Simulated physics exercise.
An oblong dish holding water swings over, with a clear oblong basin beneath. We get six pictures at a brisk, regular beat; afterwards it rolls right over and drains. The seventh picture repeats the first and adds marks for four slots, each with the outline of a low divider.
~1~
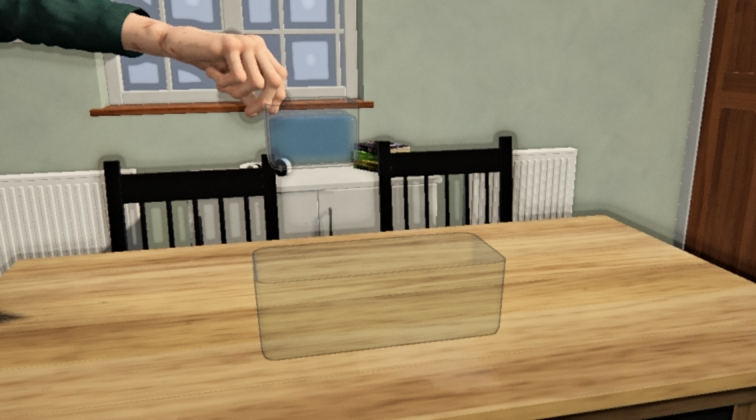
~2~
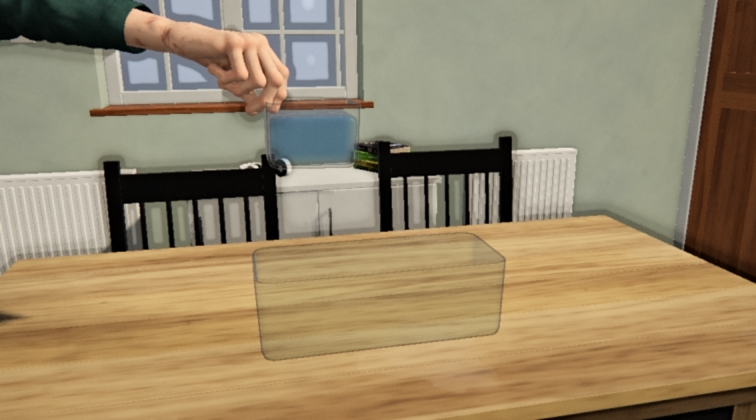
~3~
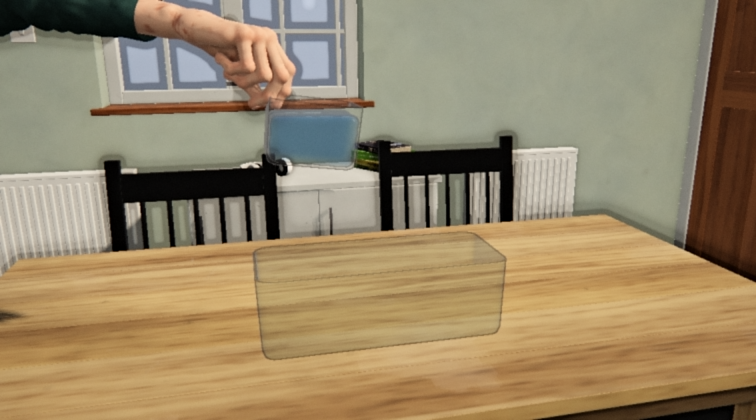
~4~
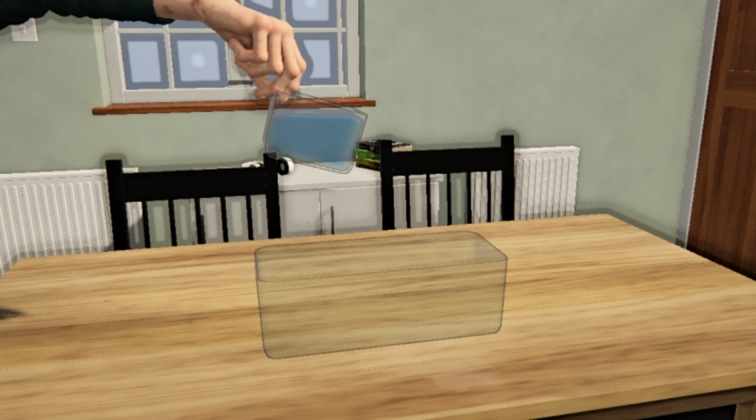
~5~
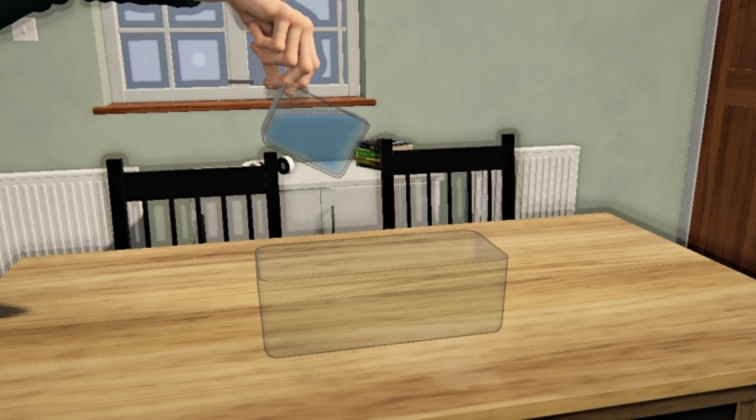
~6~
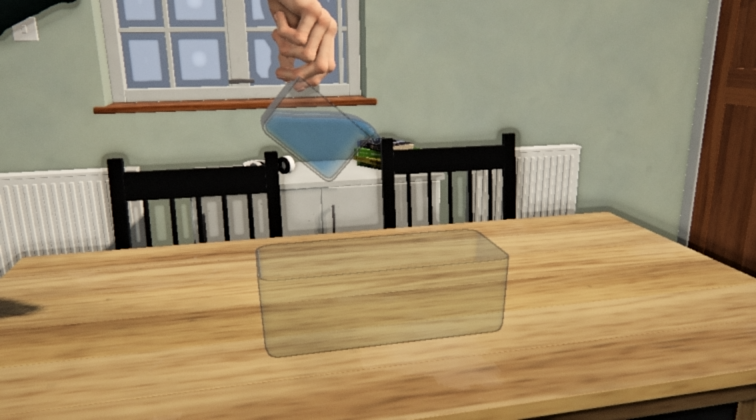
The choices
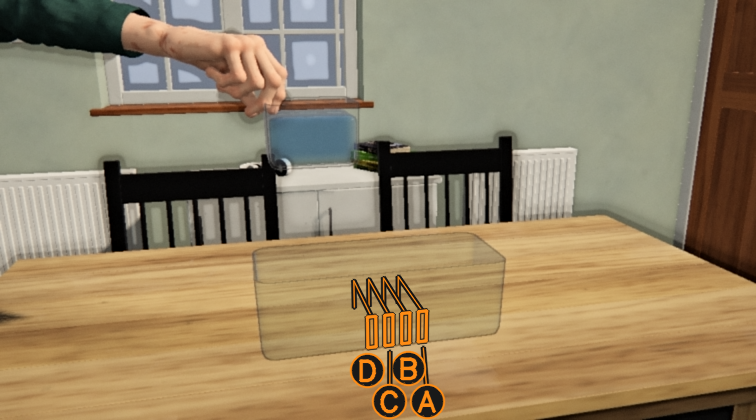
At first, a hand holds a small clear oblong dish of blue water level above a larger clear basin on a wooden table. The hand then tilts the dish steadily, its right side dipping lower. Finally, at the steepest tilt, water reaches just over the right-hand lip.
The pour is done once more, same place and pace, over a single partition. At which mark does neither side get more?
Go for A.
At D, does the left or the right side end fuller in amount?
More ends on the right.
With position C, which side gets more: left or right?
The right one.
On the marked copy, A at (423, 347); B at (406, 349); C at (389, 351); D at (372, 353).
With A, about 48 % ends left of the wall and 50 % right of it.
With B, about 27 % ends left of the wall and 71 % right of it.
With C, about 10 % ends left of the wall and 88 % right of it.
With D, about 7 % ends left of the wall and 91 % right of it.
